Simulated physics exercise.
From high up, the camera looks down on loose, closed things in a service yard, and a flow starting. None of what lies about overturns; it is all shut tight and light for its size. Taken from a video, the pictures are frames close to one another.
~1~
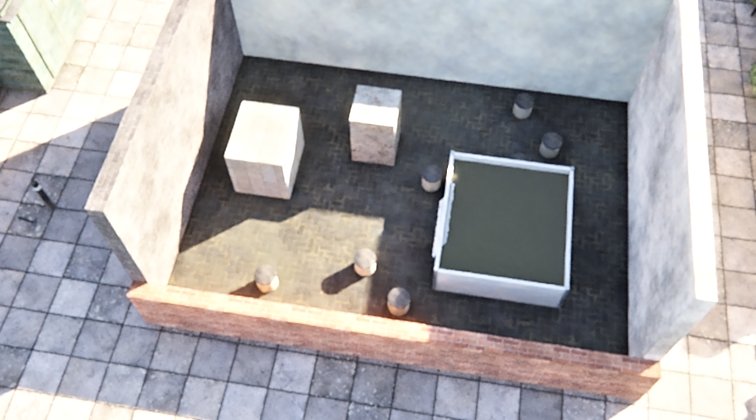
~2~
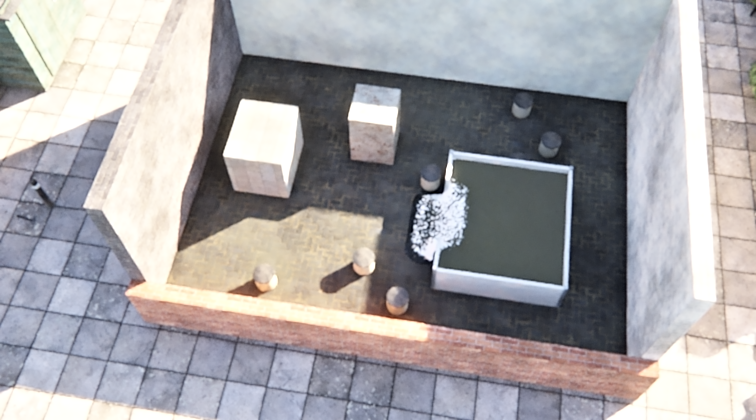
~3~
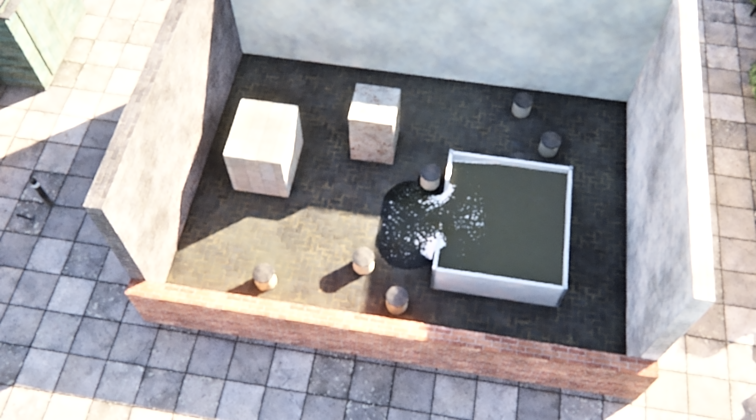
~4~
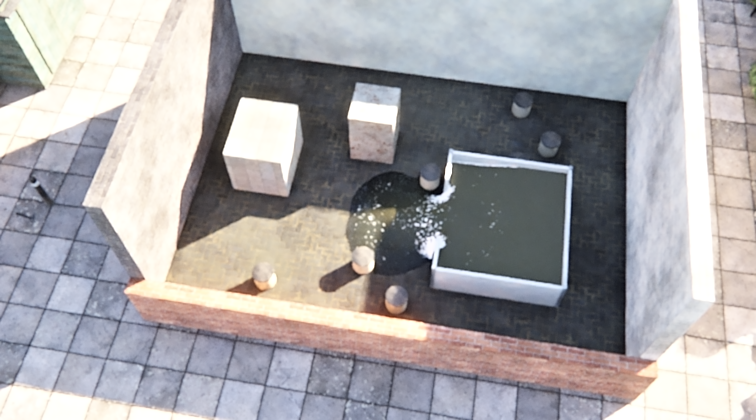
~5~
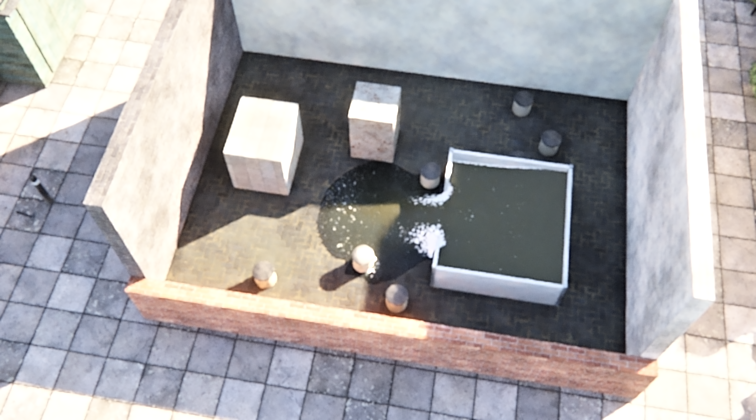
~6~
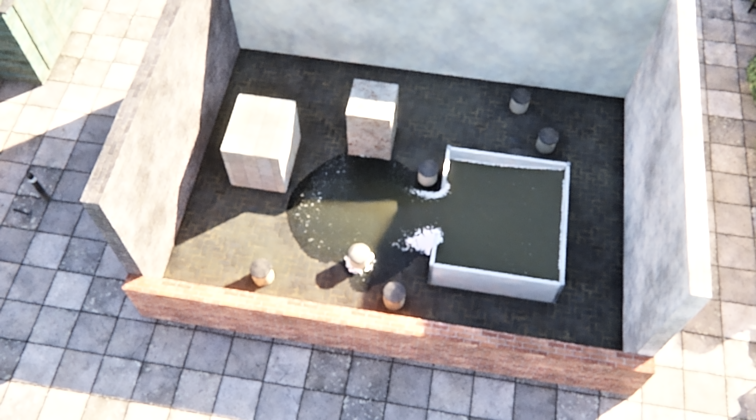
Water bursts from the white-walled tank and spreads leftward across the yard floor around still pails.
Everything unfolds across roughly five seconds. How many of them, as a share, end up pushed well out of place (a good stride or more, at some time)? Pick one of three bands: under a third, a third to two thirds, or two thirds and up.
Under a third.
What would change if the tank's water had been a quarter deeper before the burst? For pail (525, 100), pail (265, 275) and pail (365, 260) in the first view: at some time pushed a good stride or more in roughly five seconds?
In that order: Under that, shifted that much, moved that far.
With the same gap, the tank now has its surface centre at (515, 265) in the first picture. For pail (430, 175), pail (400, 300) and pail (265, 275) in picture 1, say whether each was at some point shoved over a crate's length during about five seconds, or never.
The three, one by one: Short of that, past that mark and past that mark.
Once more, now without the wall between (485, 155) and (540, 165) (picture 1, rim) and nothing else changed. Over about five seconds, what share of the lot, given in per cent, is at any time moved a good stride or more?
Roughly 40 percent.
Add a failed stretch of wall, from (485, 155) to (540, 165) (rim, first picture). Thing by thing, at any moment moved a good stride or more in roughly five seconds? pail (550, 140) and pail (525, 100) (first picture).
The first one went the full distance; the second one went the full distance.
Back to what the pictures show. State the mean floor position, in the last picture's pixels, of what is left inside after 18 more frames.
I'd say somewhere close to (402, 201).
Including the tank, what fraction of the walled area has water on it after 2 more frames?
Roughly 30 in a hundred.
A moment on, 0 of 7 are well off their spots; 0 afloat.
Next, 2 of 7 are well off their spots; 2 afloat.
Later, 2 of 7 are well off their spots; 2 afloat.
In the end, 2 of 7 are well off their spots, and 2 have been at some point; 2 afloat.
